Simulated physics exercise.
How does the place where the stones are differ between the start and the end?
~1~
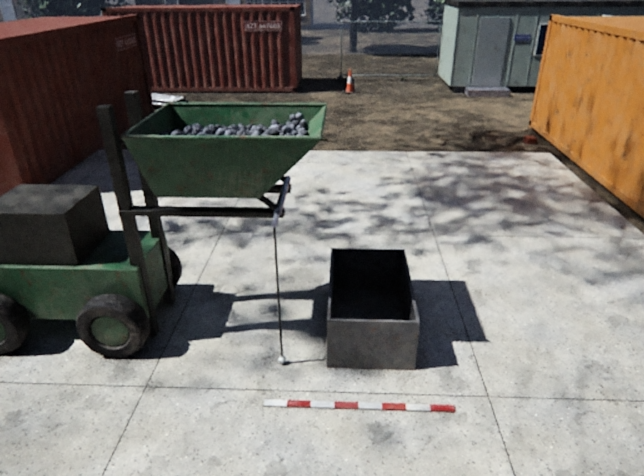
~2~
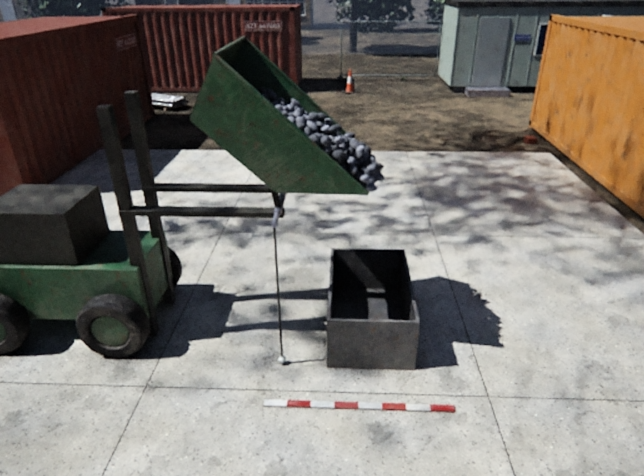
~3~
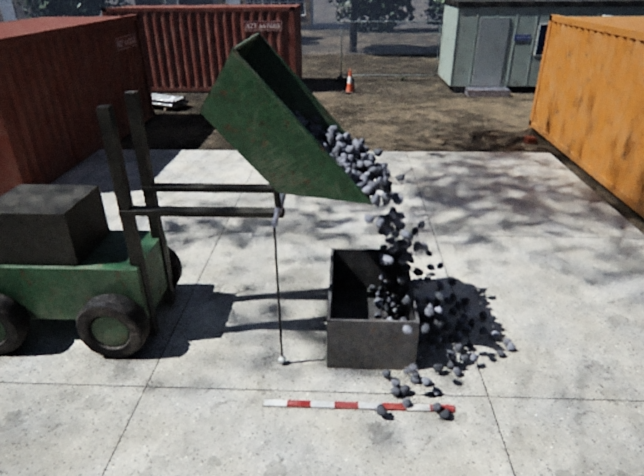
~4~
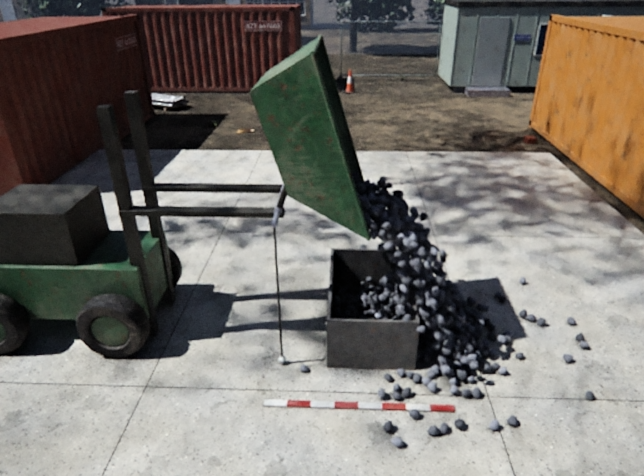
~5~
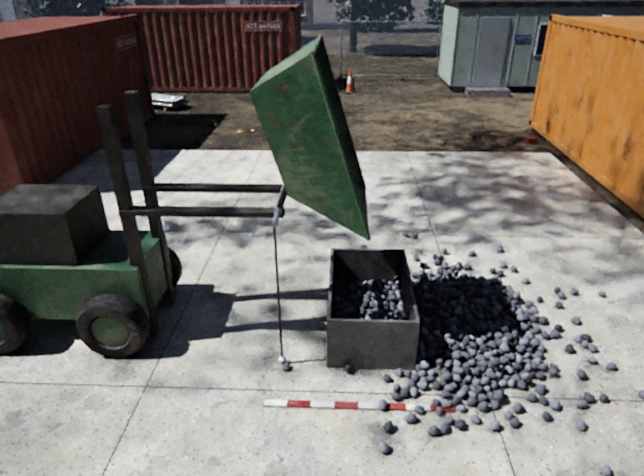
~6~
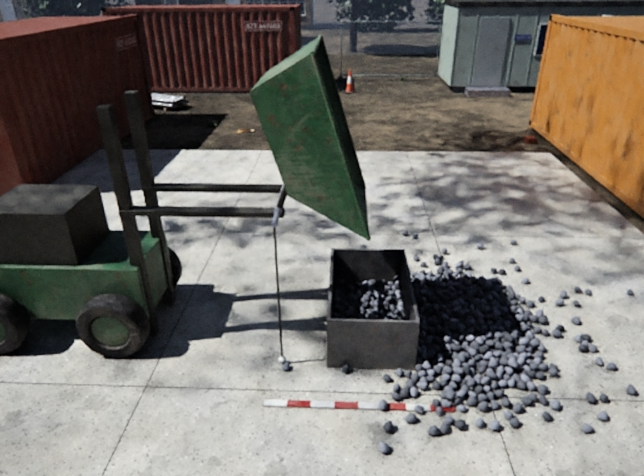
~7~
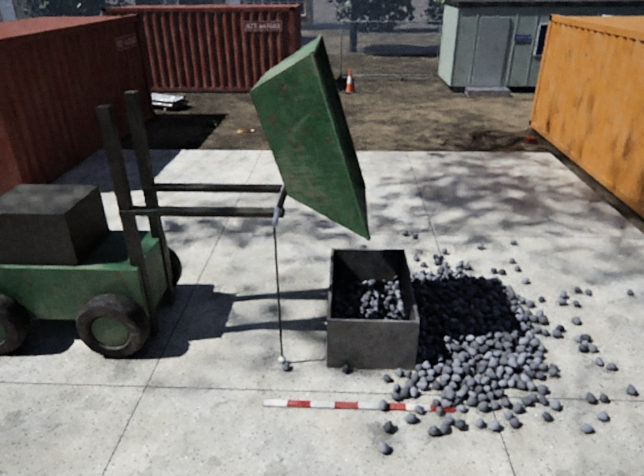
At the start the stones were all up in the raised green skip, but by the end they were down to the right, with some in the bin and most spread over the concrete beside it.
